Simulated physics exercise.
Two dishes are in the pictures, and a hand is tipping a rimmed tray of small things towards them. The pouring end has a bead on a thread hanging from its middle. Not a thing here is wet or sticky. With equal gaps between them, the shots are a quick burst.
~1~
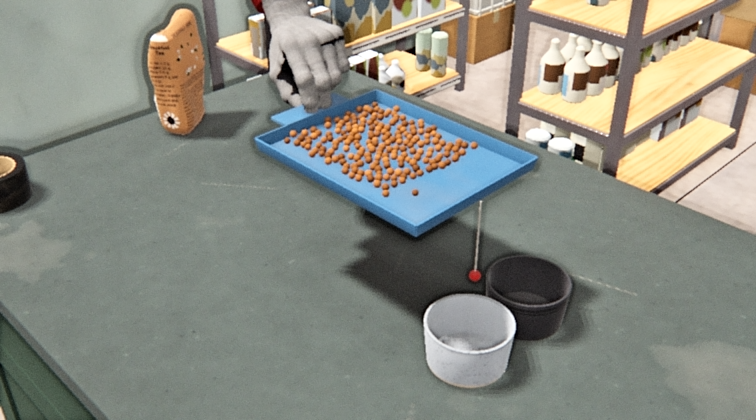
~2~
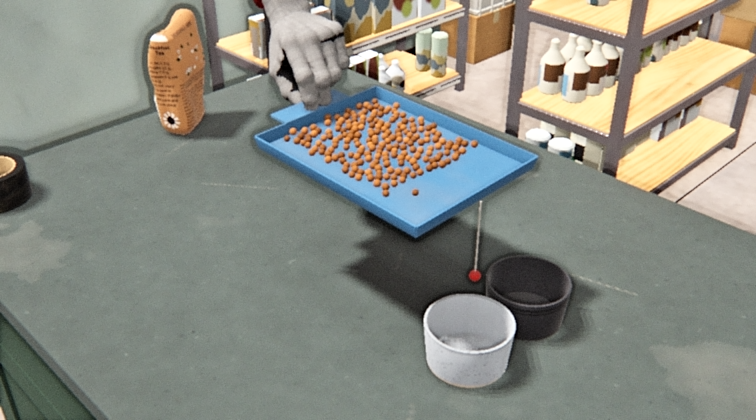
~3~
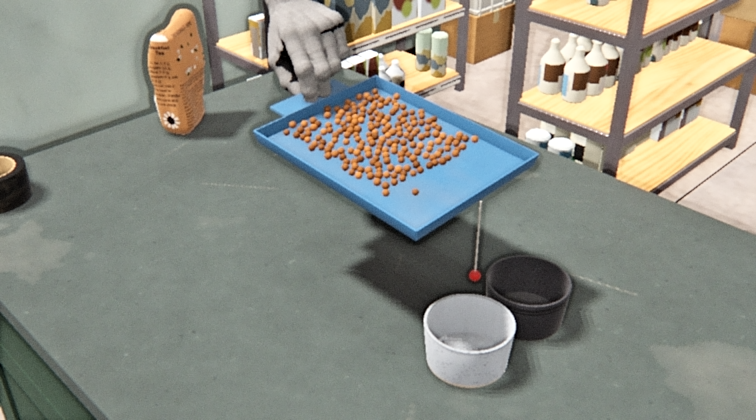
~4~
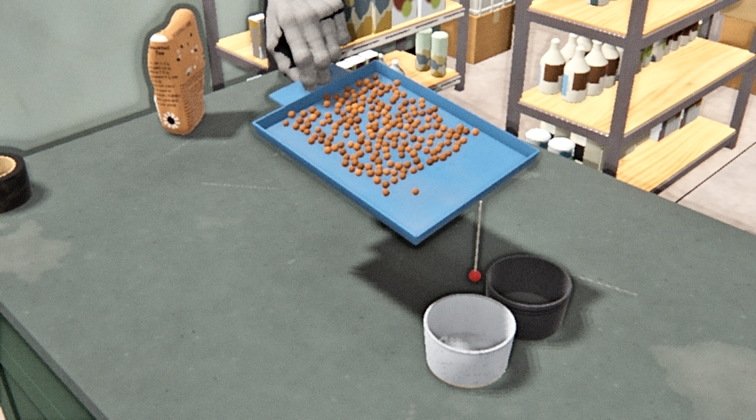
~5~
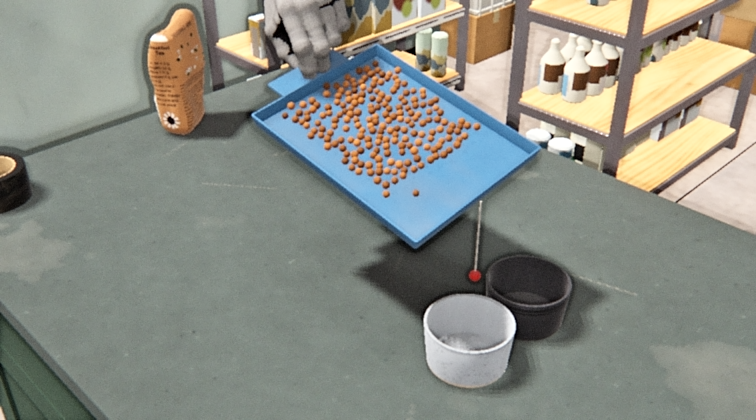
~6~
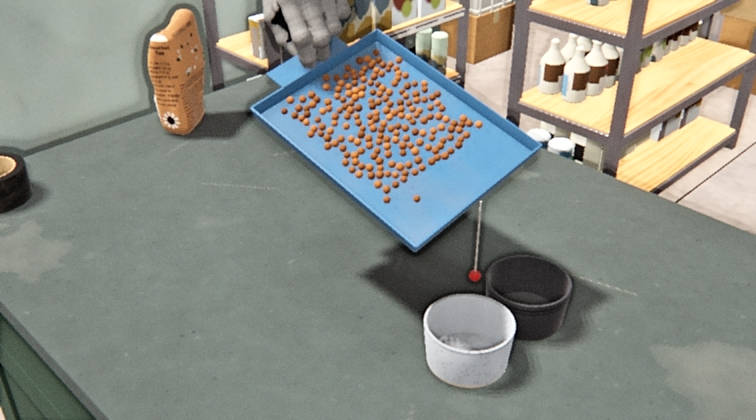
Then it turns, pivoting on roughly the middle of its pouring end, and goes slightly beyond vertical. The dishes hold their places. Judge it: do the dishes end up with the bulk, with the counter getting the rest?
No, the bulk goes on the counter.
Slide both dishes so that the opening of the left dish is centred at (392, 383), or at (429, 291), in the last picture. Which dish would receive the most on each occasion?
One: The right-side dish. Two: The left-side dish.
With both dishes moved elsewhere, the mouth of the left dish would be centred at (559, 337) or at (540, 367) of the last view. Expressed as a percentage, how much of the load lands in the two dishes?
Trial 1: 0 percent; trial 2: 0 percent.
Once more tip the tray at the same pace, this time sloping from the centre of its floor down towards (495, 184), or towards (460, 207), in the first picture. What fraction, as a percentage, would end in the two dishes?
I'd put it at some 70 % and then some 70 %.
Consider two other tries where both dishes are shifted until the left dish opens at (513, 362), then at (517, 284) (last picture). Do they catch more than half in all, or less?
Result - try one, below the halfway mark; try two, below the halfway mark.
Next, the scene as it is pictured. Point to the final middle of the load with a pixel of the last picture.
Resting centre, last picture - approx. (405, 381).
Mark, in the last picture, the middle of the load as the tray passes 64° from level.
Roughly at (415, 244).
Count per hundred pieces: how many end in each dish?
The left dish ends up with around 20 percent of the load, the right dish with around 0 percent.
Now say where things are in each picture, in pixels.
In the first frame, corners of the pouring end at (416, 223) and (534, 157), level; middle of the load at (375, 144), cereal balls; left dish at (503, 360); right dish at (561, 314); bead on its thread at (475, 276).
In the second frame, corners of the pouring end at (416, 224) and (534, 156), level; middle of the load at (375, 142).
In the third frame, corners of the pouring end at (416, 228) and (534, 154), tipped barely, lowest at the left corner; middle of the load at (375, 137).
In the fourth frame, corners of the pouring end at (416, 233) and (535, 150), tipped a little, lowest at the left corner; middle of the load at (375, 129).
In the fifth frame, corners of the pouring end at (416, 238) and (536, 147), tipped clearly, lowest at the left corner; middle of the load at (376, 122).
In the sixth frame, corners of the pouring end at (416, 243) and (538, 145), tipped clearly, lowest at the left corner; middle of the load at (376, 119), nearly all on the move; left dish at (503, 360); right dish at (561, 314).
Soon, tray tipped steeply; about two thirds on the tray; a small part in the left dish; a small part outside both; about a quarter in the air.
A while on, tray tipped past a quarter turn; a small part on the tray; about a quarter in the left dish; about half outside both; a small part in the air.
Towards the end, tray tipped past a quarter turn; about a quarter in the left dish; most outside both.
Finally, tray tipped past a quarter turn; about a quarter in the left dish; none in the right dish; most outside both.
